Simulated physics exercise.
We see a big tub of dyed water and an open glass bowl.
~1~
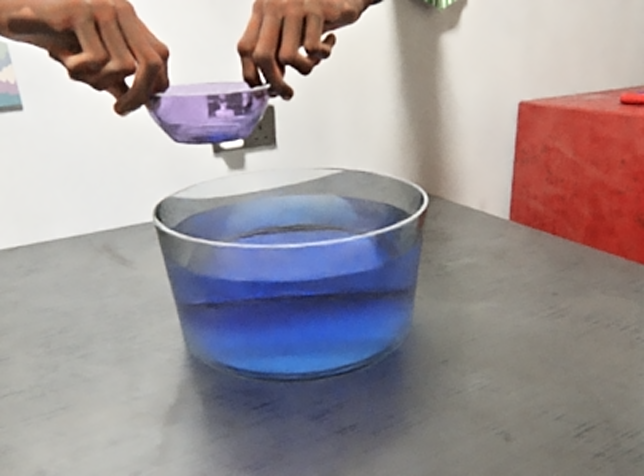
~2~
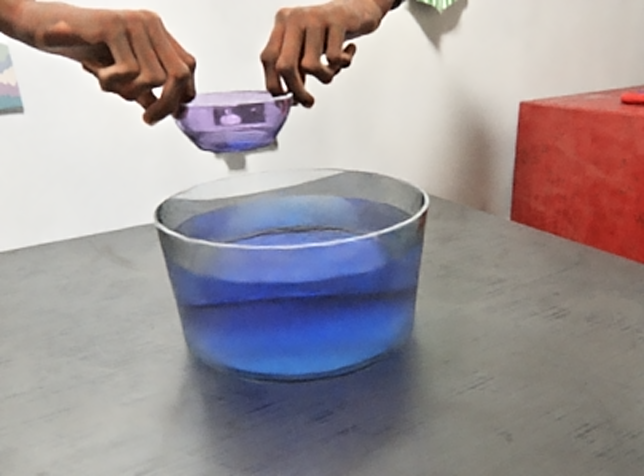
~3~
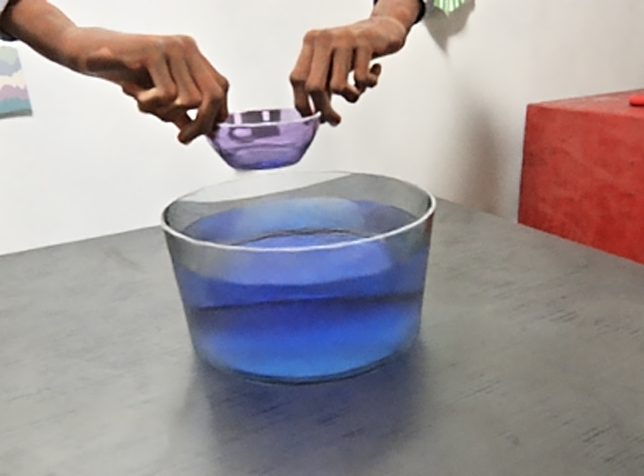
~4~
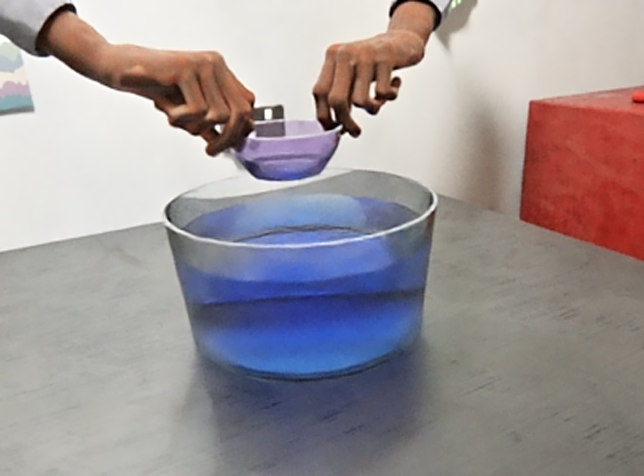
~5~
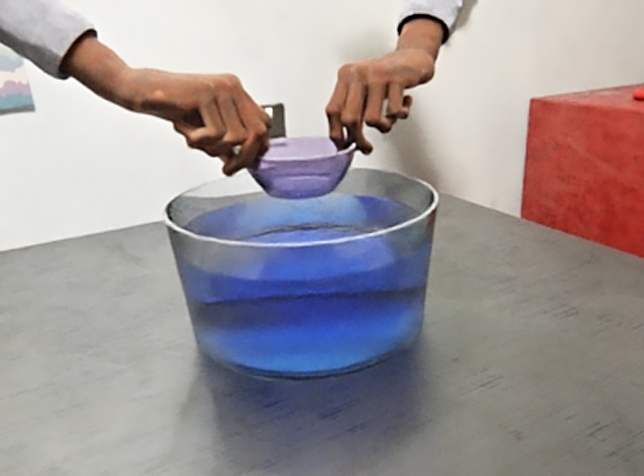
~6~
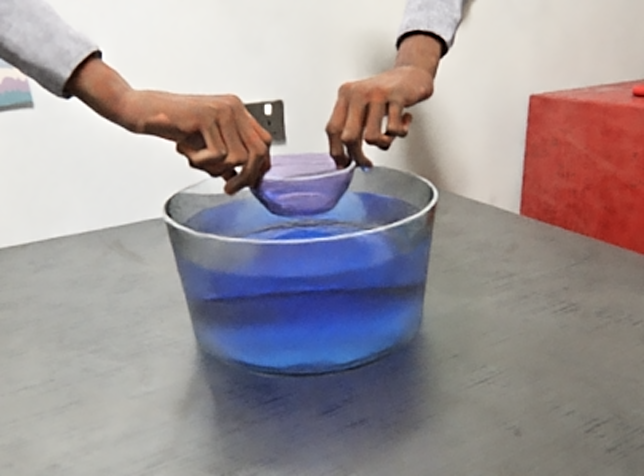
Above a tub of blue water, two hands lower an empty glass bowl while moving right.
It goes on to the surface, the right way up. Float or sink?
The bowl floats.
A moment on, the bowl dips into the dyed water.
Further on, it bobs and steadies.
When it is over, the bowl floats with most of its side showing.
